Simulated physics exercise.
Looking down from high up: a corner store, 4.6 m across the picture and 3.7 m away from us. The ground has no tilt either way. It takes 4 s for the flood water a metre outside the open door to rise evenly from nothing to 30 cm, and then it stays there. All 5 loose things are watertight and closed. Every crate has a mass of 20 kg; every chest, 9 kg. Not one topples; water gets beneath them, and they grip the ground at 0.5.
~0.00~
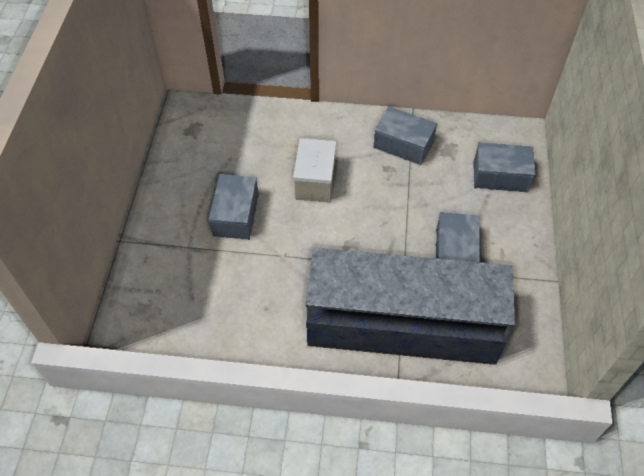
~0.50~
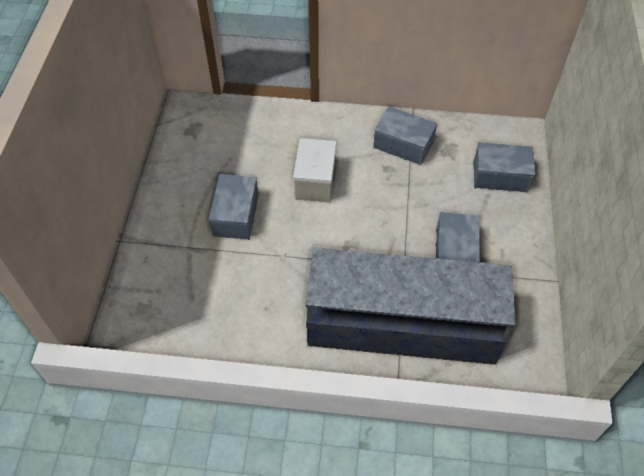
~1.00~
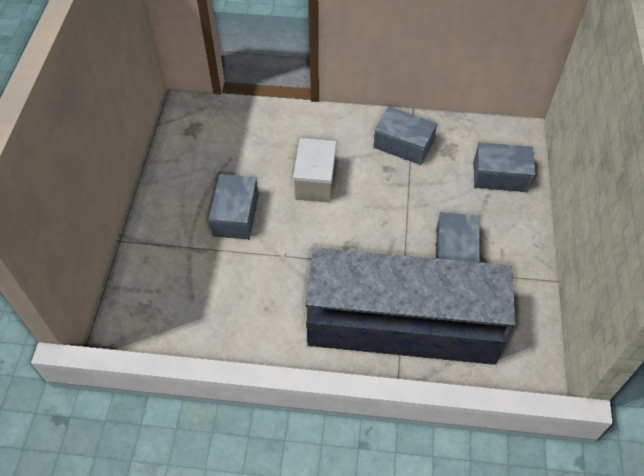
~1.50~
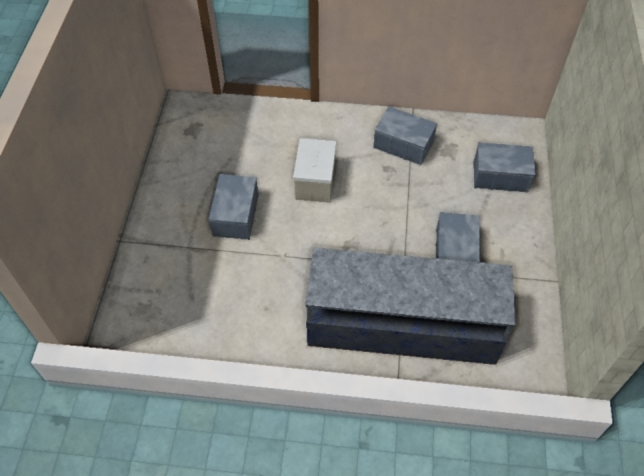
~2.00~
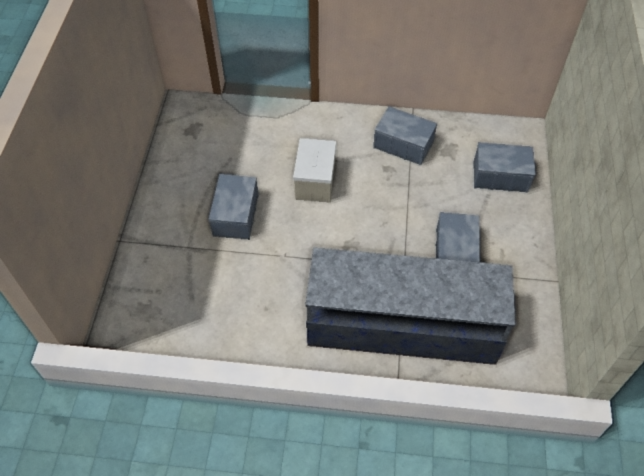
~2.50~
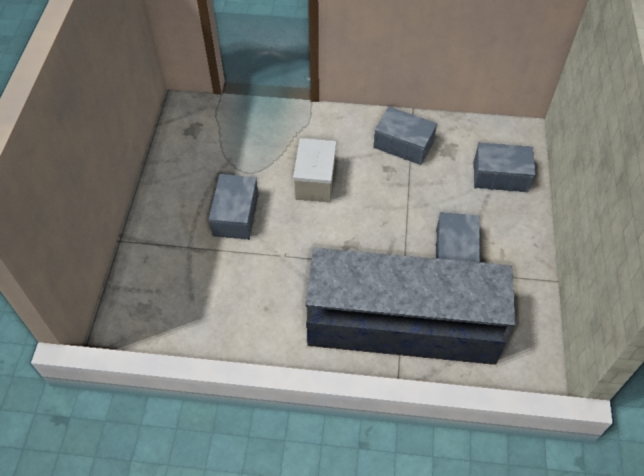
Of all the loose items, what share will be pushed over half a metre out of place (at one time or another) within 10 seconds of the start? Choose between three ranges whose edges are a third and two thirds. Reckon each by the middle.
The range is the middle one, a third to two thirds.
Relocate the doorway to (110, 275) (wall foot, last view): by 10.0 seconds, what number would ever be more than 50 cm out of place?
Then the count would be 4.
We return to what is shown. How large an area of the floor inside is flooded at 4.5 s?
Roughly 9.0 m2.
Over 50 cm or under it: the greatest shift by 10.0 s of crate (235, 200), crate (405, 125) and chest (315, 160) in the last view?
First farther, then not as far, then farther.
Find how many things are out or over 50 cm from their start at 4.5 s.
By that time the total stands at 1.
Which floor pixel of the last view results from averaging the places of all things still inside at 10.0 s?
Around (444, 216).
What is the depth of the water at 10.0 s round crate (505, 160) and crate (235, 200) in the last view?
I'd estimate 8 cm for the first and 15 cm for the second.
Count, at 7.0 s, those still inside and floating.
I get 2.
After 3.5 s 0 of 5 are over 50 cm from their spots; 0 afloat.
After 4.5 s 1 of 5 are over 50 cm from their spots; 0 afloat.
After 7.0 s 2 of 5 are over 50 cm from their spots; 2 afloat.
After 10.0 s 3 of 5 are over 50 cm from their spots, and 3 have been at some point; 3 afloat.
